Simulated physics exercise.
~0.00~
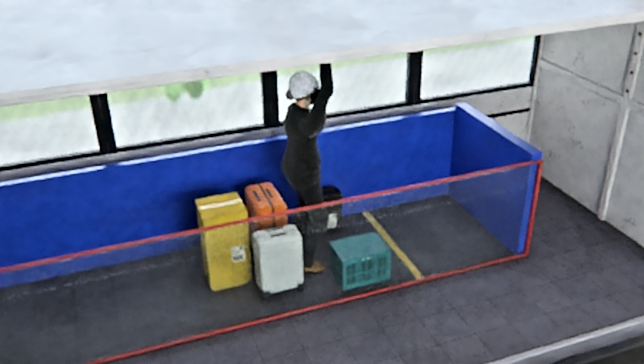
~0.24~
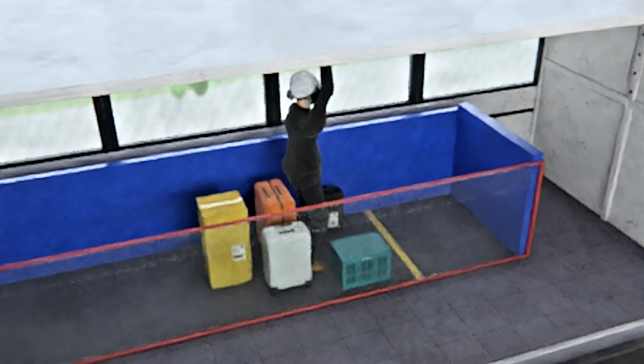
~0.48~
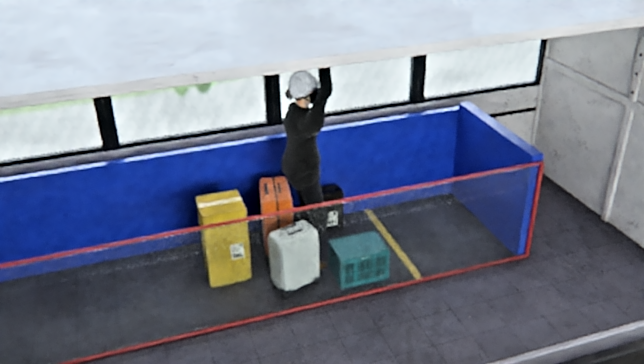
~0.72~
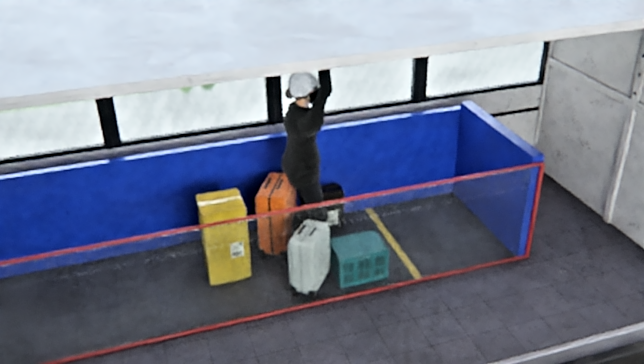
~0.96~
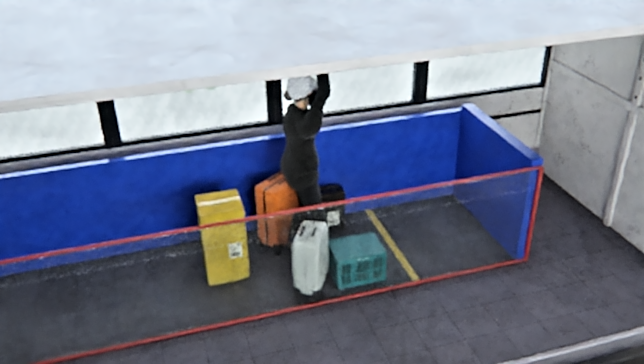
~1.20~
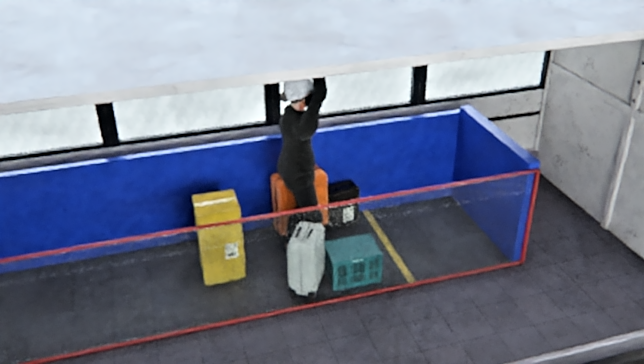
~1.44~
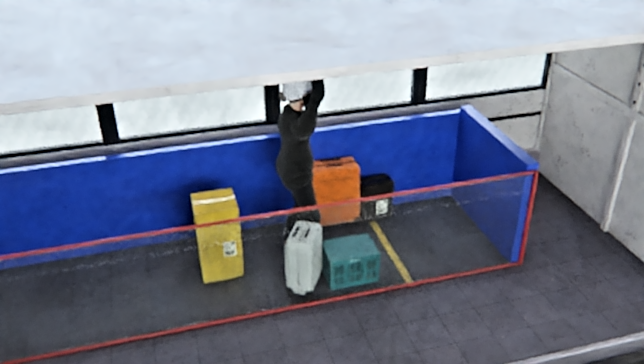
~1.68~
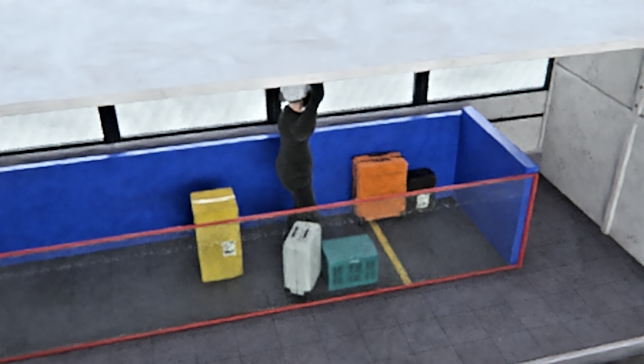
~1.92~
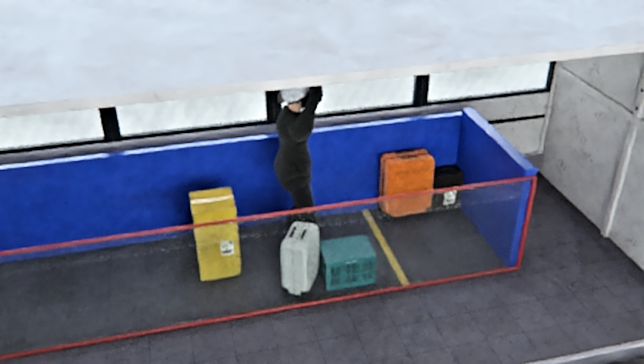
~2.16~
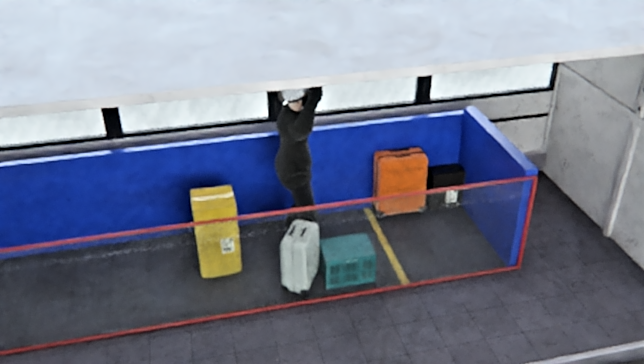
In this clip, a passenger stands with arms raised beside luggage on a bus as a white case rolls slightly right toward a teal crate; then an orange case and a black box slide right, ending beyond the yellow line, while the white case, crate and yellow bag remain short of it.
